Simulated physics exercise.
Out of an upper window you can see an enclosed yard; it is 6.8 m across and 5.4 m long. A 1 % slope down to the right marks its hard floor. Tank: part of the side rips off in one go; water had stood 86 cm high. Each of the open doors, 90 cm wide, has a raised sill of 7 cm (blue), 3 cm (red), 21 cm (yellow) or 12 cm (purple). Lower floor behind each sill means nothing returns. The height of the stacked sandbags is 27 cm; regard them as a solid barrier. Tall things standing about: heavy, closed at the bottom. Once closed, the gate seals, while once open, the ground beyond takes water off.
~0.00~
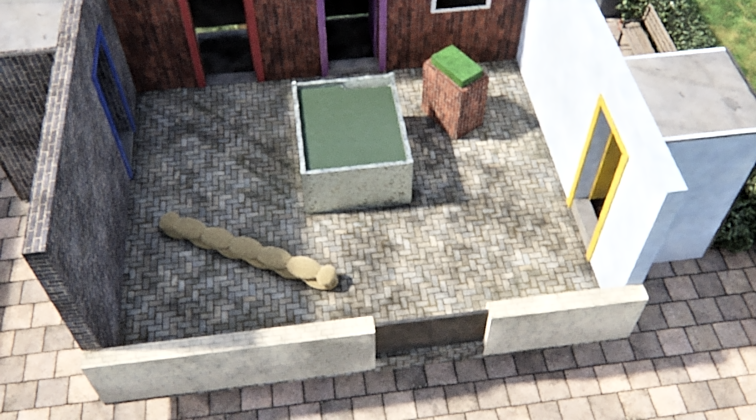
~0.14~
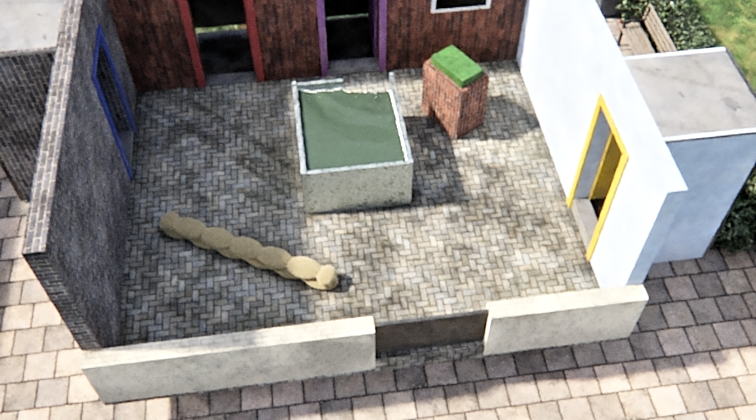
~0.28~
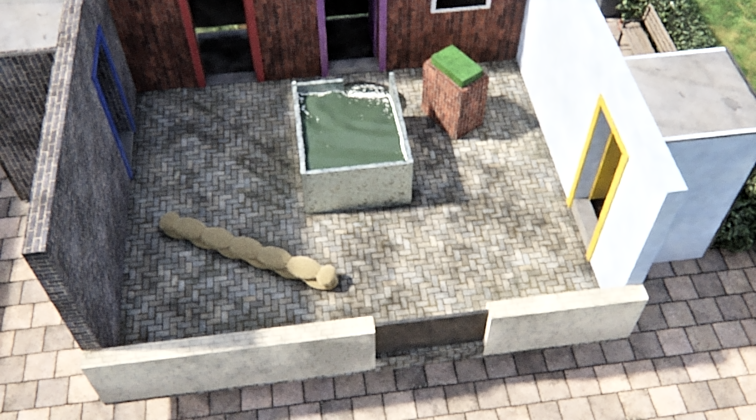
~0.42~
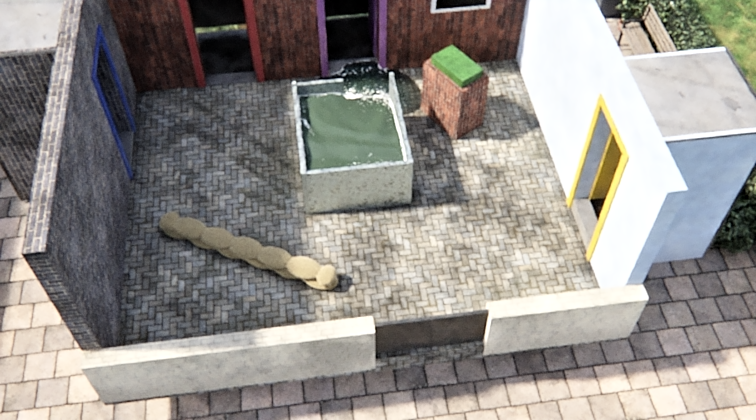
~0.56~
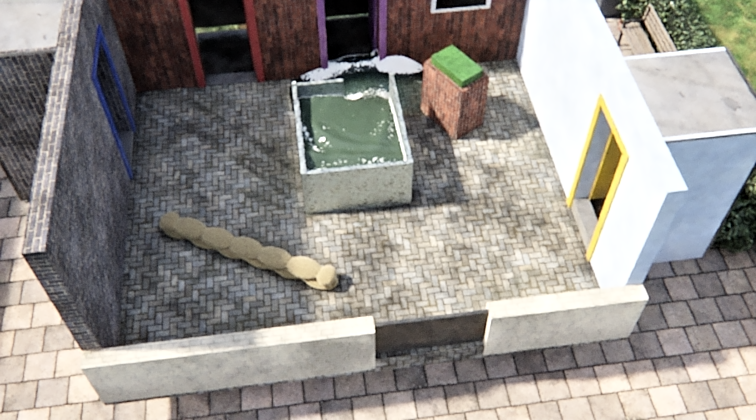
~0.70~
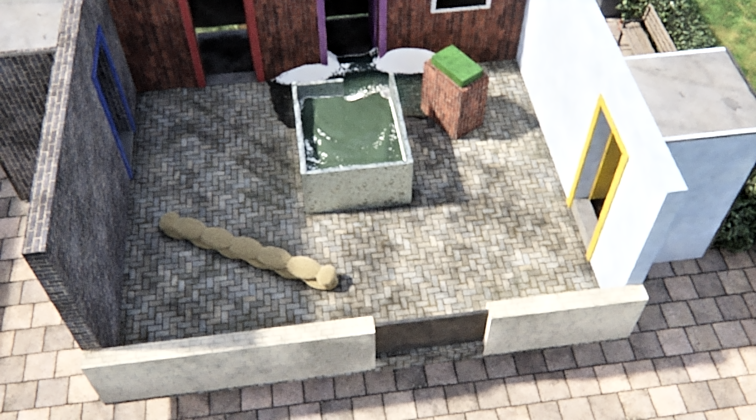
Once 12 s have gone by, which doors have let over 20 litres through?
One by one: At the blue door I expect the water to hold within the limit; at the red door I expect the water to hold within the limit; at the yellow door I expect the water to hold within the limit; at the purple door I expect the water to rise above the limit.
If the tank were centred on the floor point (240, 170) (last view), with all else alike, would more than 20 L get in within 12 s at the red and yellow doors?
For the red door, the amount is too high; for the yellow door, the amount is acceptable.
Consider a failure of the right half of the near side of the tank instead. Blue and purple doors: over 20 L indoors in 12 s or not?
Outcome at blue: Not exceeded; outcome at purple: Not exceeded.
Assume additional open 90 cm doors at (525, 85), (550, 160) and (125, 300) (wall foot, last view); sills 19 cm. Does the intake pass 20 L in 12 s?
Per doorway, in order: Sufficient / insufficient / insufficient.
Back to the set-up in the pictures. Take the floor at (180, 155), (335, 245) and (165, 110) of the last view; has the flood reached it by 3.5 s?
Listed in sequence, the spots are drenched, bone dry and drenched.
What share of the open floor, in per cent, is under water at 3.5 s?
About 45 per cent.
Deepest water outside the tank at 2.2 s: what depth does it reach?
Some 32 cm deep.
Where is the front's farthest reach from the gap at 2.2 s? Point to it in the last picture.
Roughly at pixel (137, 98).
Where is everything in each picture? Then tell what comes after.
The first frame shows the tank at (350, 125) is whole and still, 86 cm deep.
In the second frame, water pours out on the tank's far side and has run 0.5 m, to a hidden place; typically 7 cm deep outside, 86 cm at the tank's back.
In the third frame, the front is at a hidden place, 0.9 m from the gap on the tank's far side; 0.8 m2 of floor is under water; 86 cm left at the back of the tank.
In the fourth frame, water pours out on the tank's far side and has run 1.3 m, to (370, 63); typically 9 cm deep outside, 82 cm at the tank's back.
In the fifth frame, water pours out on the tank's far side and has run 1.7 m, to a hidden place; typically 8 cm deep outside, 73 cm at the tank's back.
In the sixth frame, the front is at a hidden place, 2.0 m from the gap on the tank's far side; 3.1 m2 of floor is under water; 73 cm left at the back of the tank.
After 1.4 s water covers 15 % of the floor and is deepest (40 cm) near (372, 114); blue door not reached, red door 4 cm at the sill, 0 L in, yellow door not reached, purple door 30 cm at the sill, 235 L in.
After 2.2 s water covers 25 % of the floor and is deepest (32 cm) near (386, 77); blue door not reached, red door 4 cm at the sill, 1 L in, yellow door not reached, purple door 29 cm at the sill, 428 L in.
After 3.5 s water covers 45 % of the floor and is deepest (26 cm) near (376, 77); blue door 6 cm at the sill, 0 L in, red door 3 cm at the sill, 1 L in, yellow door 4 cm at the sill, 0 L in, purple door 26 cm at the sill, 573 L in.
After 7.0 s water covers 80 % of the floor and is deepest (15 cm) near (517, 72); blue door 4 cm at the sill, 1 L in, red door 2 cm at the sill, 1 L in, yellow door 4 cm at the sill, 0 L in, purple door 13 cm at the sill, 671 L in.
After 12.0 s water covers 95 % of the floor and is deepest (10 cm) near (569, 214); blue door 2 cm at the sill, 1 L in, red door 2 cm at the sill, 2 L in, yellow door 9 cm at the sill, 0 L in, purple door 7 cm at the sill, 674 L in.
